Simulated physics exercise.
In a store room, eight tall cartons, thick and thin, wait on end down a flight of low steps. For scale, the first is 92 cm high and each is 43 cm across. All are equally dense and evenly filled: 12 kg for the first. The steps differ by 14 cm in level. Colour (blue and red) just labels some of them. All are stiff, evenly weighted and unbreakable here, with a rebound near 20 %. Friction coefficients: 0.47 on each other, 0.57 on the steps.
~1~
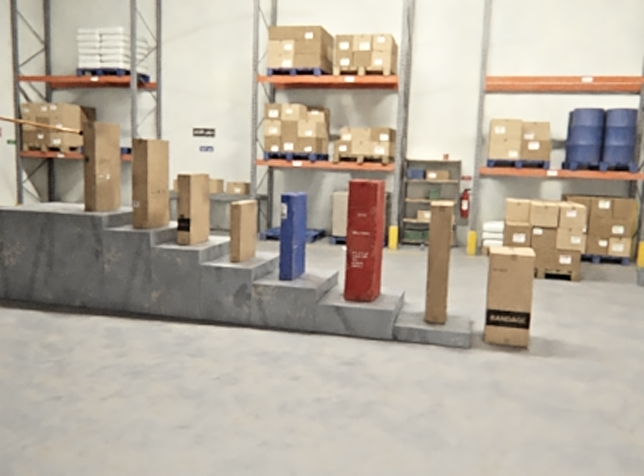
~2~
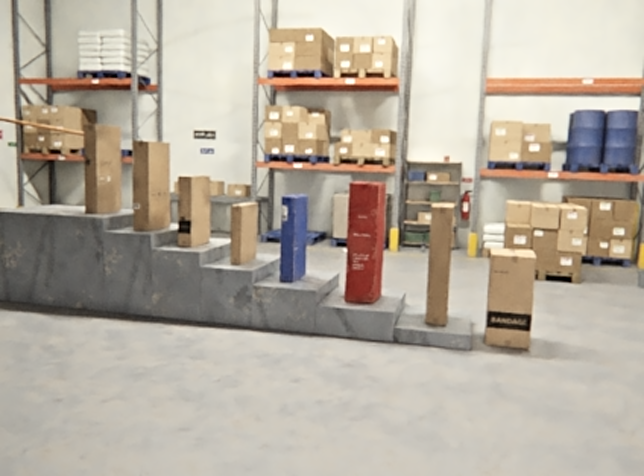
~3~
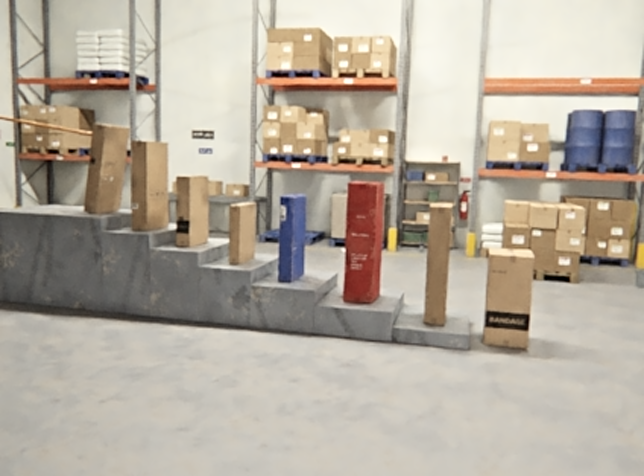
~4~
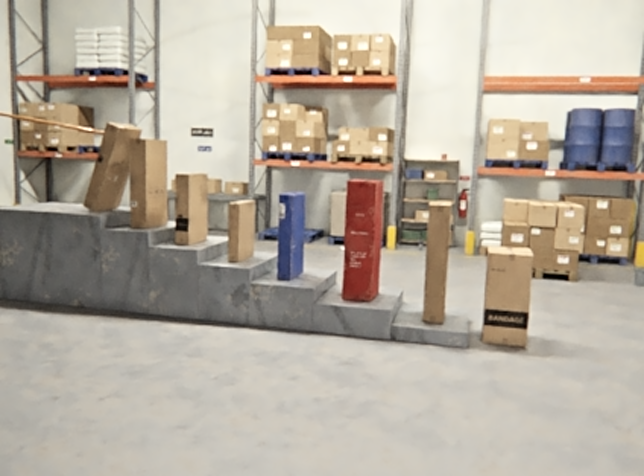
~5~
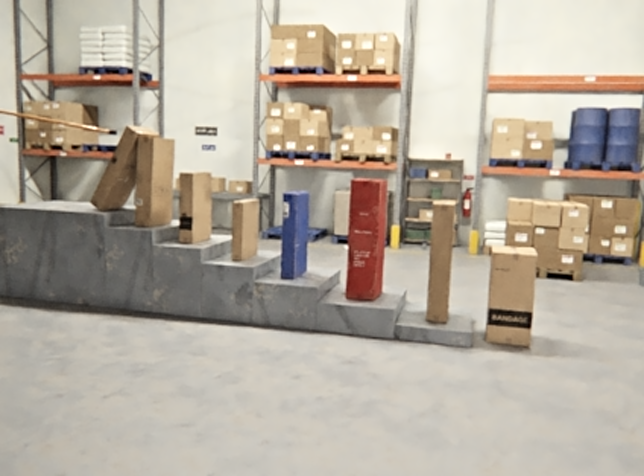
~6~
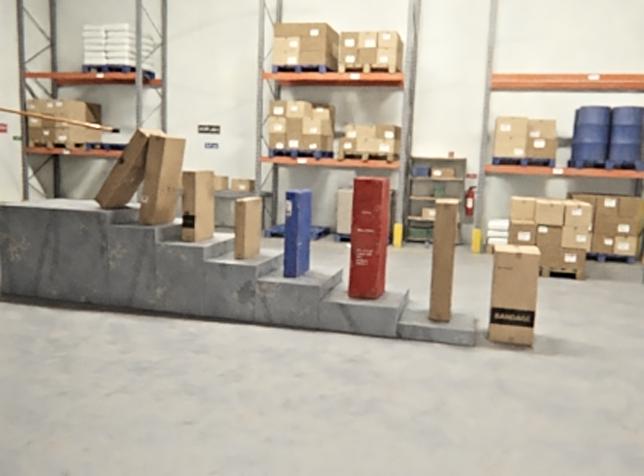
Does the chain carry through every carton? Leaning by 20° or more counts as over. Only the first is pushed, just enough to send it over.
Outcome: Yes, the whole lot goes.
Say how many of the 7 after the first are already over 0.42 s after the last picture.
At that moment 1.
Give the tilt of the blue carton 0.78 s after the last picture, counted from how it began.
Some 0°.
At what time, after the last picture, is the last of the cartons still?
At about 3.5 s.
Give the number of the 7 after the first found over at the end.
The count is 7.
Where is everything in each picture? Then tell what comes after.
In the first picture (places mark the middle of the side facing us), pole end (81, 133) 12 cm from the first carton; blue carton (287, 238); red carton (361, 242); the rest undisturbed.
The second picture shows pole end 5 mm from the first carton; blue carton (287, 240).
The third picture shows pole end pushing; blue carton (286, 240); the rest undisturbed.
The fourth picture shows pole end stopped; blue carton (285, 238); the rest undisturbed.
The fifth picture shows pole end (111, 132) stopped; blue carton (289, 237); the rest undisturbed.
The sixth picture shows pole end (114, 130) stopped; blue carton (291, 235); red carton (365, 239); steepest lean 9°, the carton at (171, 181); one has shifted.
Then, 0.42 s after the last picture, 1 of the 7 other cartons over.
Then, 0.78 s after the last picture, 3 of the 7 other cartons over.
Then, 2.06 s after the last picture, 5 of the 7 other cartons over; blue carton leaning 69°; red carton leaning 39°.
Then, 3.08 s after the last picture, 7 of the 7 other cartons over; blue carton lying flat; red carton lying flat.
At rest, 7 of the 7 other cartons over; red carton lying flat; blue carton lying flat. Not one is left standing. As the last picture would show them, middles, red carton near (442, 275), blue carton near (343, 263).
